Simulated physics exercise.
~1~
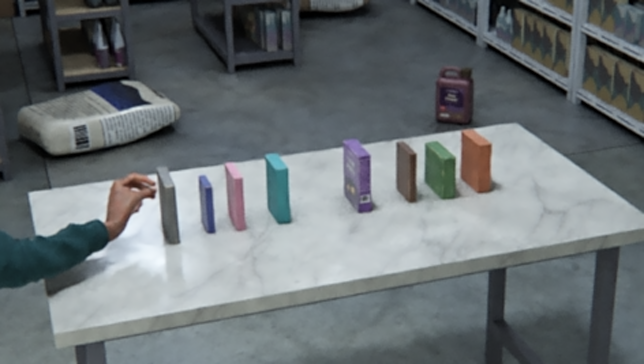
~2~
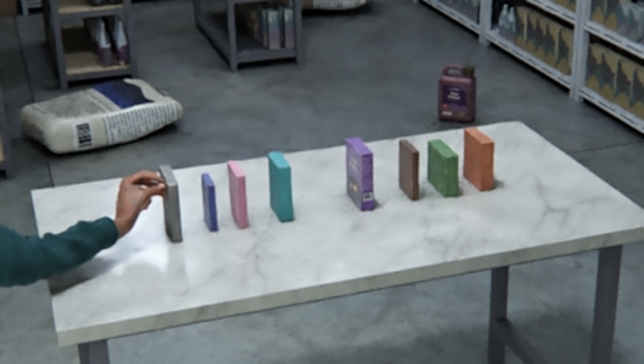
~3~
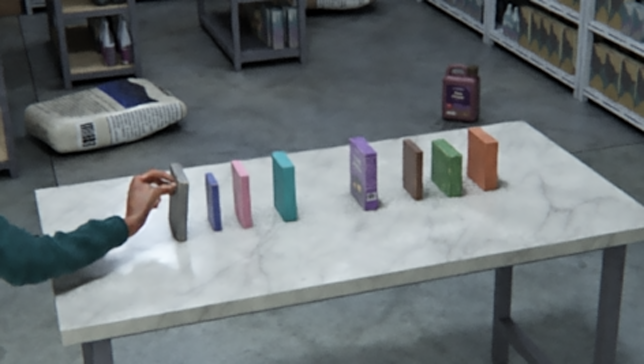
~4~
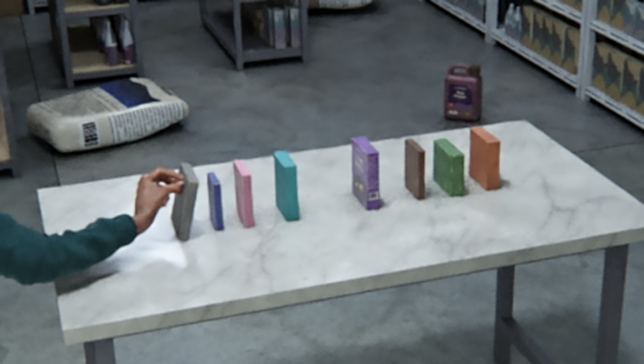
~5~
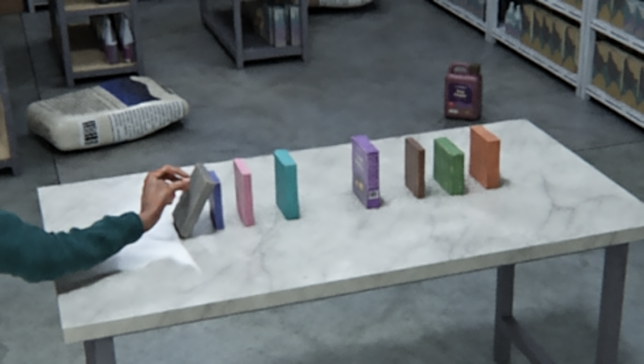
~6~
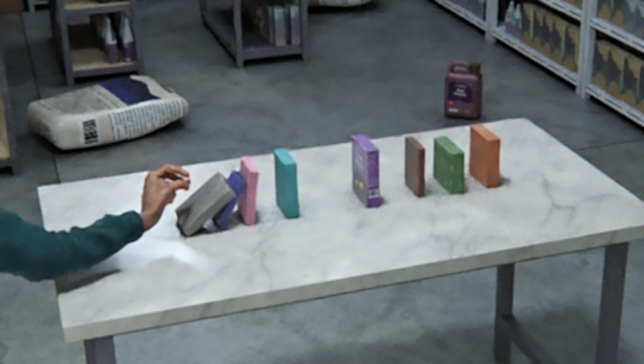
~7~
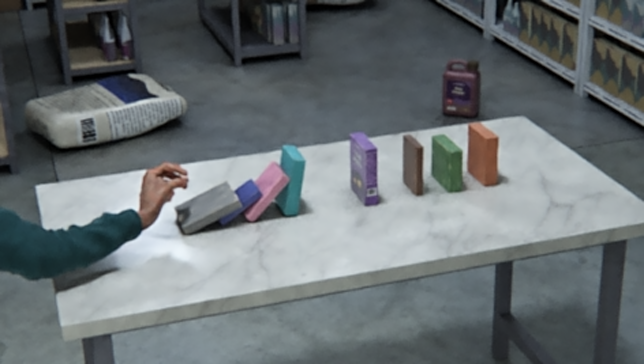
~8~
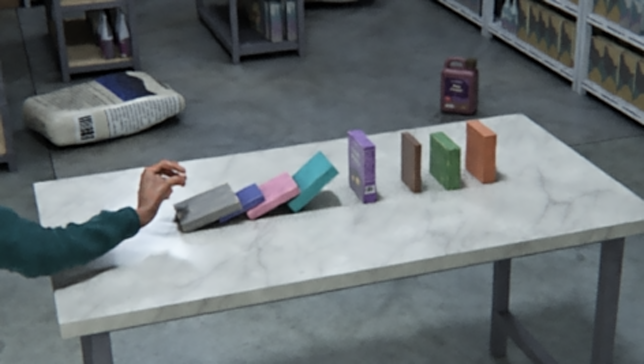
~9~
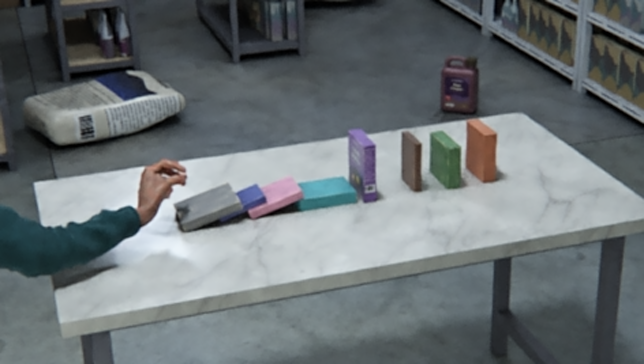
Hand tipping a grey block rightward on a marble table, toppling blue, pink and turquoise blocks, while purple packet and others stay upright.
